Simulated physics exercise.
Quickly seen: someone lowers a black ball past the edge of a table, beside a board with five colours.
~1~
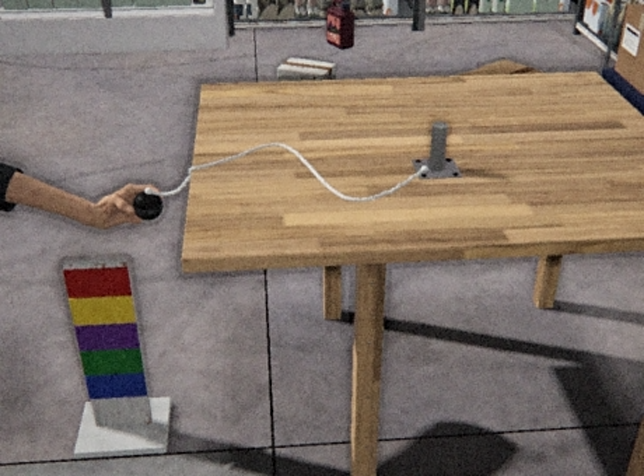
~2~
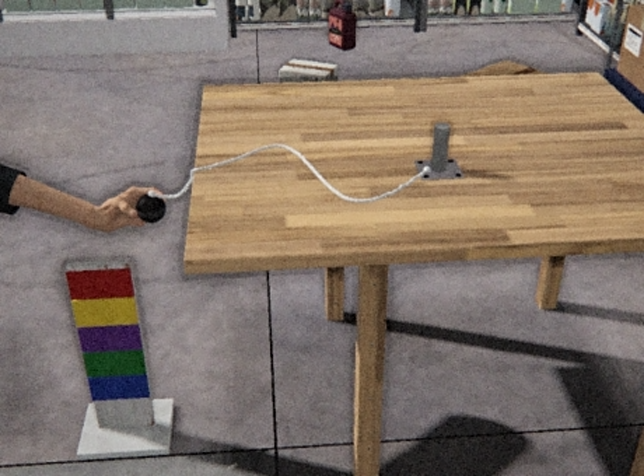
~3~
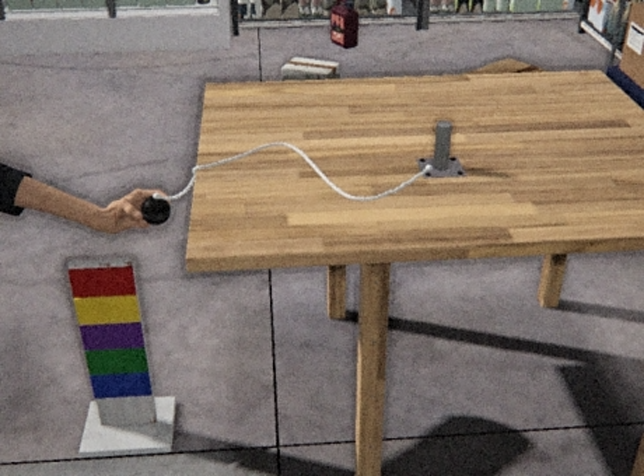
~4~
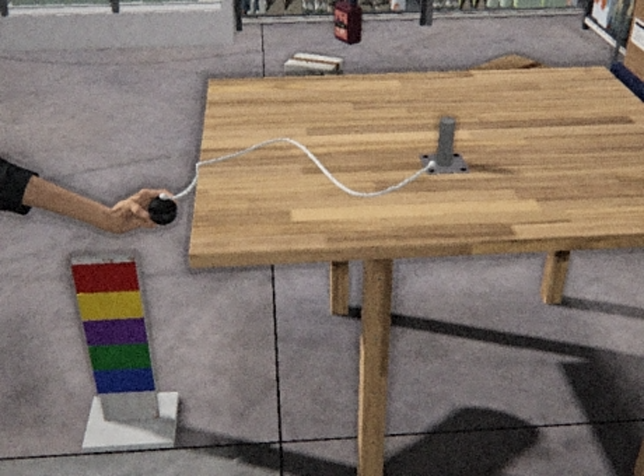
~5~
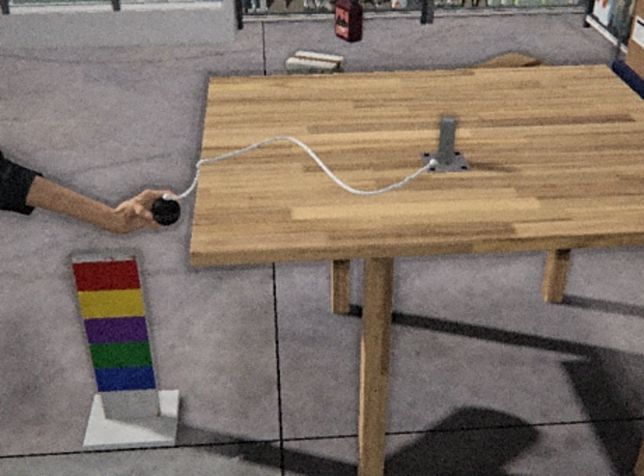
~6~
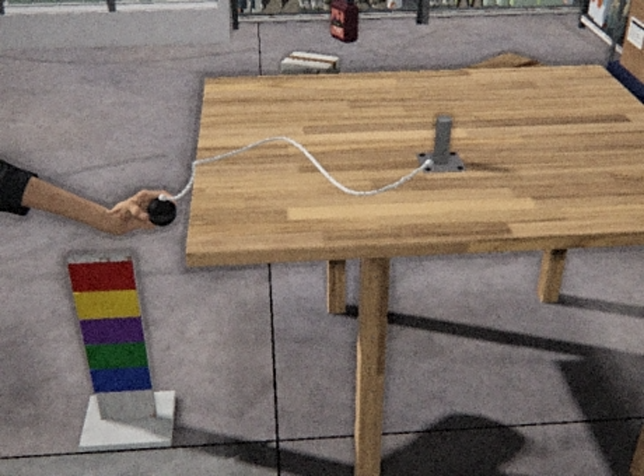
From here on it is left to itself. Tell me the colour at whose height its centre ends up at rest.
It ends up level with purple.
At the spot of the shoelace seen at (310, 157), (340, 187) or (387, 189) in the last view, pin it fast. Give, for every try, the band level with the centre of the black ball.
First try red, second yellow, third yellow.
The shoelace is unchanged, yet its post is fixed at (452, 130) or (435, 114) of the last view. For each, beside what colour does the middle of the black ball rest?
In turn, yellow and then yellow.
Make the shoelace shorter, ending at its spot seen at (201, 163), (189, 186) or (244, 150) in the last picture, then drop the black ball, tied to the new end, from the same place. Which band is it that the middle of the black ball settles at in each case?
Result per try - red; yellow; above them all.
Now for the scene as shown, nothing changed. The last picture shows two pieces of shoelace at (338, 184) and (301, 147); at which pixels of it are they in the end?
They go to (299, 168) and to (207, 171).
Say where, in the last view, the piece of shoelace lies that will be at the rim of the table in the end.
It's the piece you see at (295, 143).
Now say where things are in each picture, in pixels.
In the first frame, black ball (148, 206); red (98, 284); yellow (103, 312); purple (107, 338); green (112, 363); blue (116, 387).
In the second frame, black ball (151, 208); shoelace through (407, 185) (347, 199) (312, 169) (274, 146) (212, 167).
In the third frame, black ball (156, 210).
In the fourth frame, black ball (163, 211); shoelace through (412, 179) (352, 193) (318, 163) (279, 140) (217, 161).
In the fifth frame, black ball (166, 211).
In the sixth frame, black ball (162, 212); shoelace through (409, 178) (349, 192) (314, 161) (276, 139) (213, 159).
Soon after, ball near (224, 331); level with purple.
After that, ball near (198, 330); level with purple.
In the end, ball near (209, 332); level with purple. Its middle rests at the purple band.
